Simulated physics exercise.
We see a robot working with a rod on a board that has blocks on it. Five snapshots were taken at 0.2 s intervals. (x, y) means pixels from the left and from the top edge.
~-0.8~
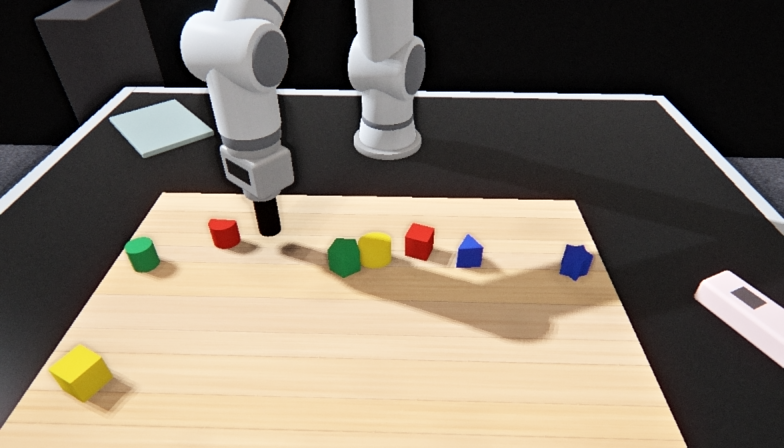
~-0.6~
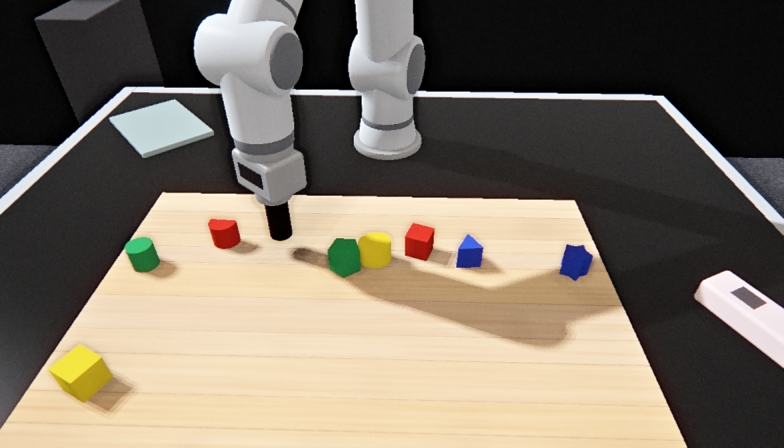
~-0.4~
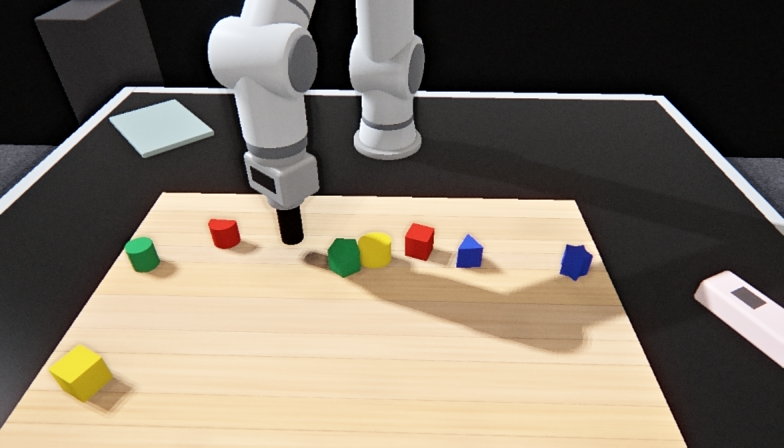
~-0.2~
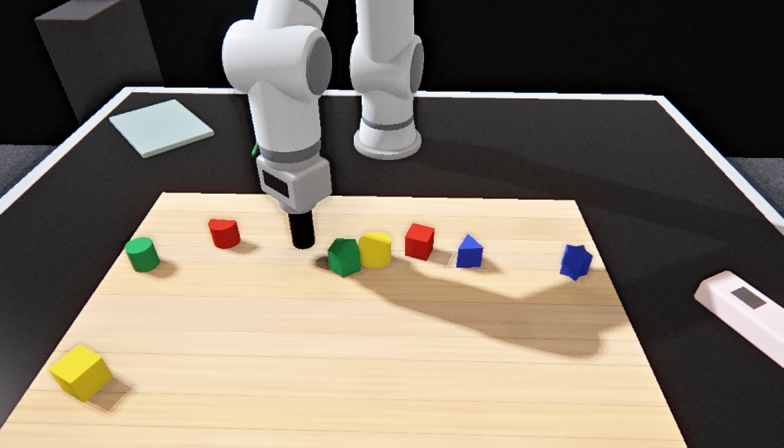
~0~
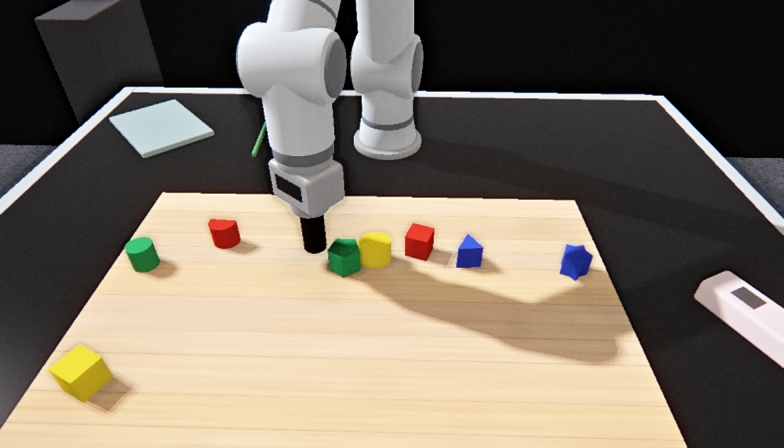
A robot arm moving a black rod rightward across a wooden board toward a green block, while the coloured blocks stay still.
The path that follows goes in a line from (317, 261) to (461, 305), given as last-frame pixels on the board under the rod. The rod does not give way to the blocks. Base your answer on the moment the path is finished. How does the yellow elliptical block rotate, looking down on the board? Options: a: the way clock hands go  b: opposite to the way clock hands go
Letter b.
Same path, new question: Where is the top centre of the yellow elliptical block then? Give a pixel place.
The point I'd pick in the picture is (412, 236).
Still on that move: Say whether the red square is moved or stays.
The red square will not stay where it is.
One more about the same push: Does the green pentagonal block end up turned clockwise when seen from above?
In short: No.
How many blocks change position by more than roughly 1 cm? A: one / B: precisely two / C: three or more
My answer is option C.
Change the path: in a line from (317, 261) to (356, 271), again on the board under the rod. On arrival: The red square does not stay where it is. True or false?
This is true.
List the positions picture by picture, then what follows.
The first picture shows rod tip (270, 230); block tops, green pentagonal block (344, 247); yellow elliptical block (375, 240); red square (420, 232); blue triangle (470, 243).
The second picture shows rod (282, 234); blocks unchanged.
The third picture shows rod (293, 238); blocks unchanged.
The fourth picture shows rod (304, 243); blocks unchanged.
The fifth picture shows rod (316, 247); green pentagonal block (344, 247); yellow elliptical block (375, 240); red square (420, 232); blue triangle (470, 243).
What follows on the original path. One third of the way, rod (362, 261); green pentagonal block (388, 254), turned 35° anticlockwise; yellow elliptical block (404, 237), turned 45° anticlockwise; red square (431, 227), turned 15° clockwise.
Two thirds of the way, rod (411, 276); green pentagonal block (433, 257), turned 95° anticlockwise; yellow elliptical block (412, 236), turned 90° anticlockwise; red square (431, 225), turned 30° clockwise.
At the end, rod (463, 290); green pentagonal block (443, 258), turned 135° anticlockwise; yellow elliptical block (412, 236), turned 90° anticlockwise; red square (431, 225), turned 30° clockwise; blue triangle in place.
